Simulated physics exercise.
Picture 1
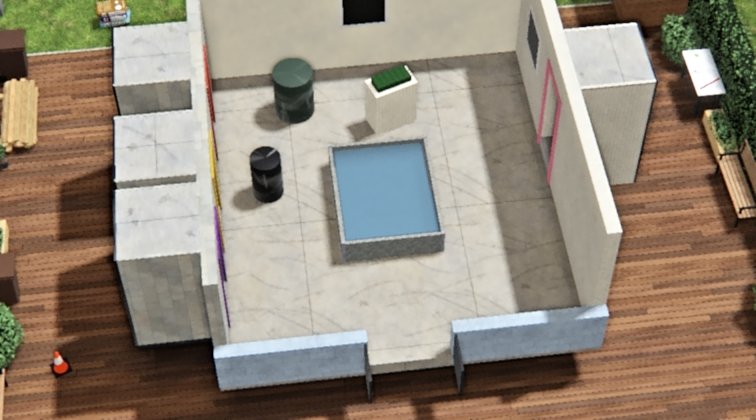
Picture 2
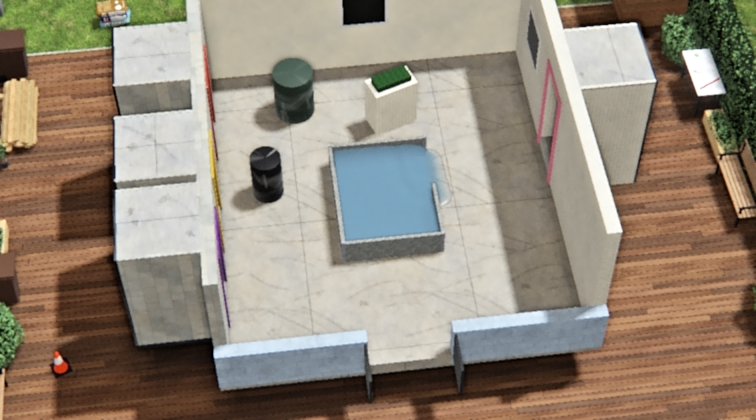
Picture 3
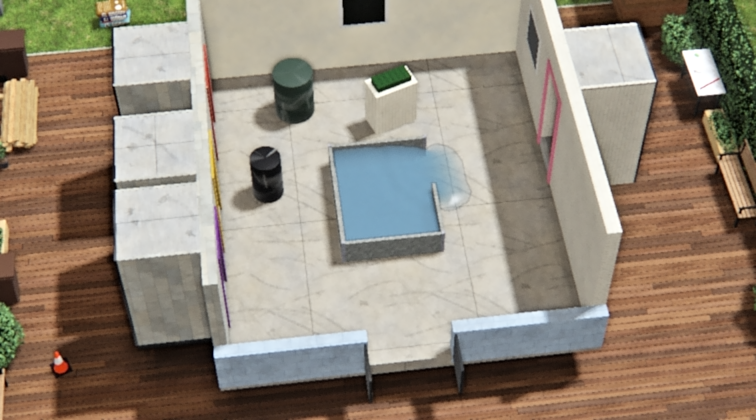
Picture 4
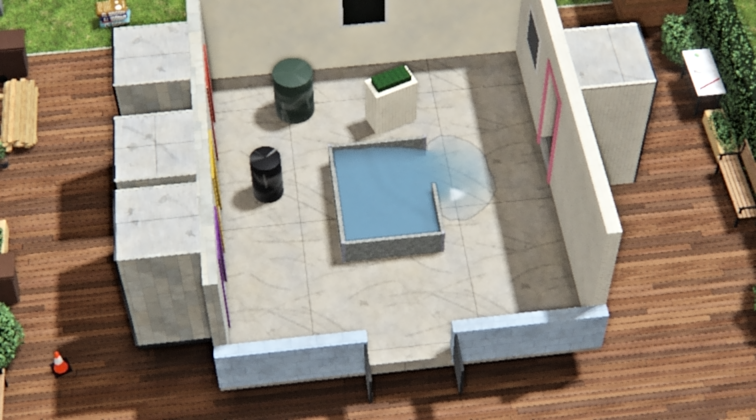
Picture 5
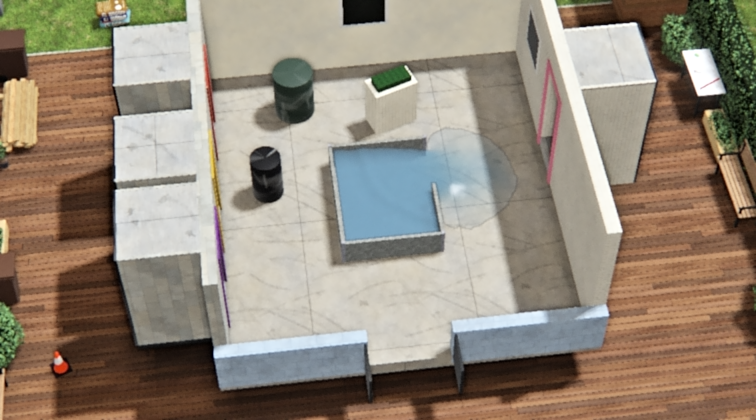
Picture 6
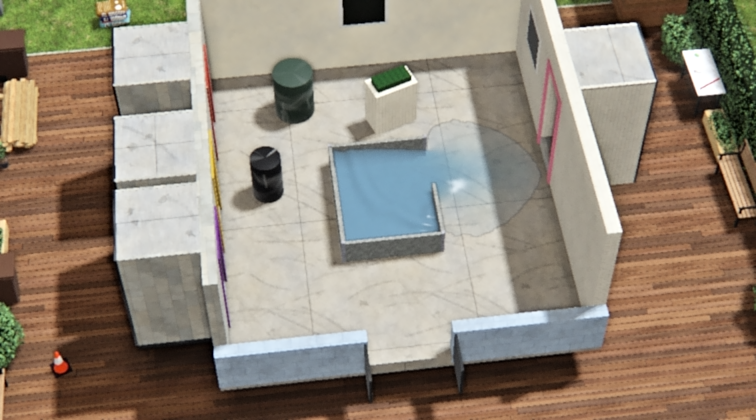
Water pours from the right side of a square tank and spreads across the courtyard floor.
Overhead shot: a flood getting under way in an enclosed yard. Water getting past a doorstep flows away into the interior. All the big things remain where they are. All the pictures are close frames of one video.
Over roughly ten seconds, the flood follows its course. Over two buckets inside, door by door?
Door by door: The red door not over; the yellow door not over; the pink door not over; the purple door not over.
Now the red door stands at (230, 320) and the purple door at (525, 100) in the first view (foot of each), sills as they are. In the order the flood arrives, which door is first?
The answer is the pink one.
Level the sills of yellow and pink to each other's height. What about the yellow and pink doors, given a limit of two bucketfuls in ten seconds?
The yellow one takes less, the pink one goes over.
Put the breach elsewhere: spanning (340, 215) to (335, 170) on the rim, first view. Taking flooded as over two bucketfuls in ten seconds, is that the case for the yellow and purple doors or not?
Yellow door: Above the limit; purple door: Above the limit.
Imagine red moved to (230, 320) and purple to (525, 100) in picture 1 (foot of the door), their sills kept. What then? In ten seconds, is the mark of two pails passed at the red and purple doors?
Taking them in turn, the red one falls short and the purple one tops the two-pail mark.
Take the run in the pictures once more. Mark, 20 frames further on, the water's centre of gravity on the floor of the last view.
Centre of the water: Near (452, 185).
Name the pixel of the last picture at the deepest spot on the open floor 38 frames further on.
Near (563, 332).
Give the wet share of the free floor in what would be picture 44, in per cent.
Roughly 60 percent, I'd say.
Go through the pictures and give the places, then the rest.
The first frame shows still water in the tank at (385, 191).
In the second frame, the front is at (434, 153), out from the gap at (427, 173).
In the third frame, water pours out at (427, 174) and has run to (465, 198).
In the fourth frame, the front is at (491, 190), out from the gap at (427, 174).
In the fifth frame, the front is at (511, 183), out from the gap at (427, 175).
In the sixth frame, water pours out at (427, 174) and has run to (535, 179).
A moment on, water covers 15 % of the floor; the red door not reached, the yellow door not reached, the pink door wet at the sill, nothing in, the purple door not reached.
Next, water covers 20 % of the floor; the red door not reached, the yellow door not reached, the pink door under two buckets in, the purple door not reached.
Then, water covers 35 % of the floor; the red door not reached, the yellow door not reached, the pink door under two buckets in, the purple door not reached.
Later, water covers 60 % of the floor; the red door not reached, the yellow door not reached, the pink door under two buckets in, the purple door not reached.
In the end, water covers 95 % of the floor; the red door wet at the sill, nothing in, the yellow door wet at the sill, nothing in, the pink door under two buckets in, the purple door wet at the sill, nothing in.
